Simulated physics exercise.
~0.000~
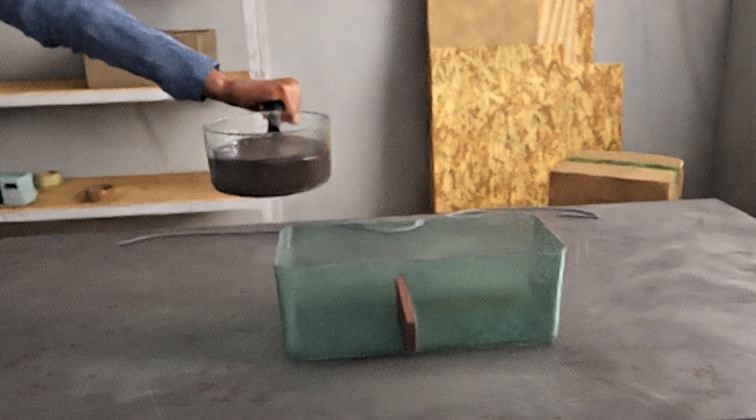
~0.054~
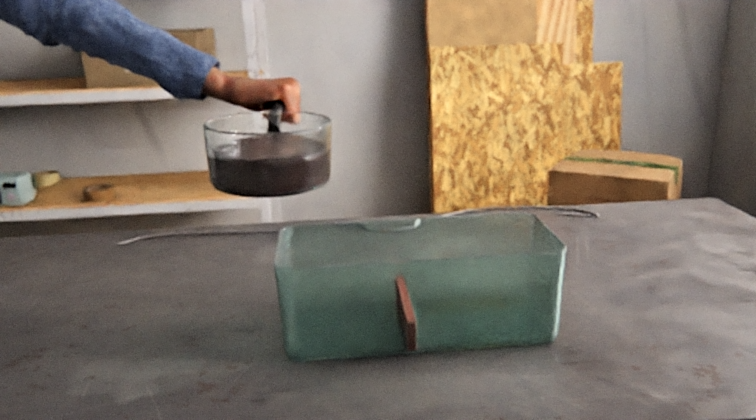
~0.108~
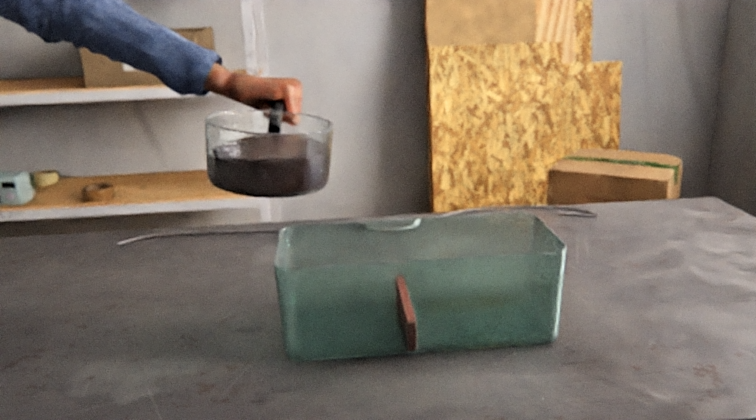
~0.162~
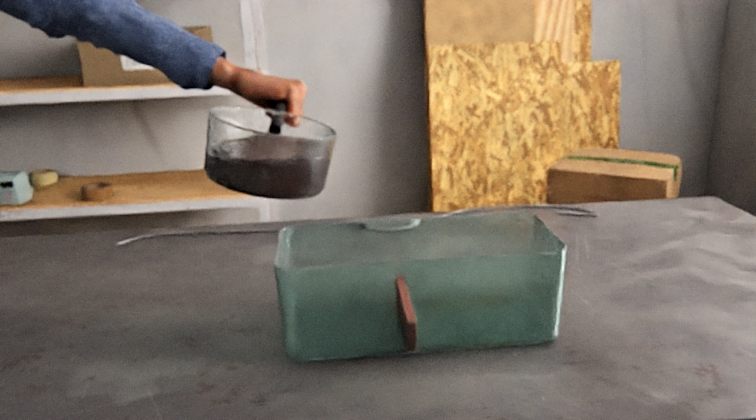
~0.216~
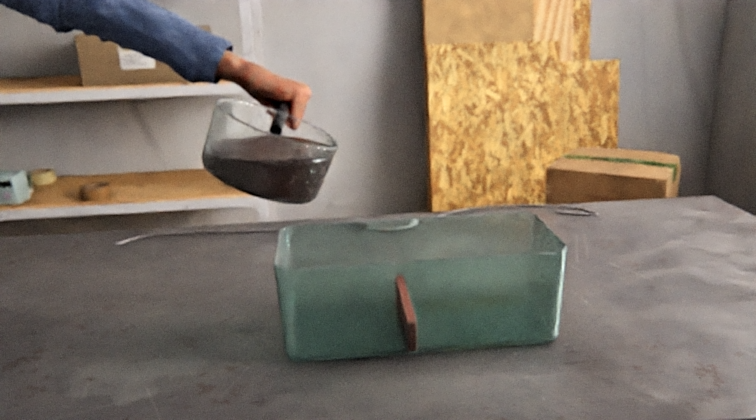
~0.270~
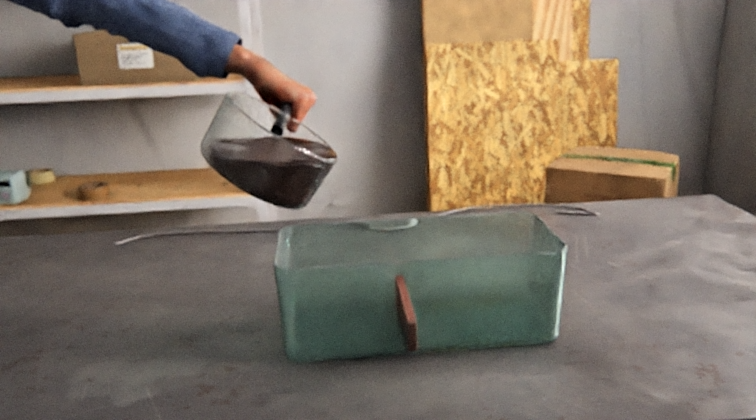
A saucepan of dark coffee, gripped by a hand in a blue sleeve, hangs nearly level above the left end of a long greenish basin with a low wall across its floor. The hand then tilts it steadily to the right, its right rim dipping while the basin stays still.
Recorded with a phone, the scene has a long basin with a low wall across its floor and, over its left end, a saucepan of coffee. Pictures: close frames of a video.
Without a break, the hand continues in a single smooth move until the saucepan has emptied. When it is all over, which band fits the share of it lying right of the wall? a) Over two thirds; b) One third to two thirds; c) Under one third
Under one third.
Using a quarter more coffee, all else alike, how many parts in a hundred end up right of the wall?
It would be somewhere near 15 %.
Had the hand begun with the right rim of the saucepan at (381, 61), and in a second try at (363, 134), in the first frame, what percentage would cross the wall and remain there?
In turn 85 % and 40 %.
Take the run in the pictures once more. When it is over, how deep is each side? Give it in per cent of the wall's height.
The left side sits at 70 per cent and the right side at 0.
After 0.54 s the tilt is 88° and 35 per cent is still to pour, 27 is left of the wall and 0 right of it.
After 0.73 s the tilt is 96° and 12 per cent is still to pour, 78 is left of the wall and 1 right of it.
After 0.94 s the tilt is 96° and 3 per cent is still to pour, 88 is left of the wall and 5 right of it.
After 1.16 s the tilt is 96° and 1 per cent is still to pour, 90 is left of the wall and 7 right of it.
In the end 91 per cent lies left of the wall, 7 right of it and 2 outside.
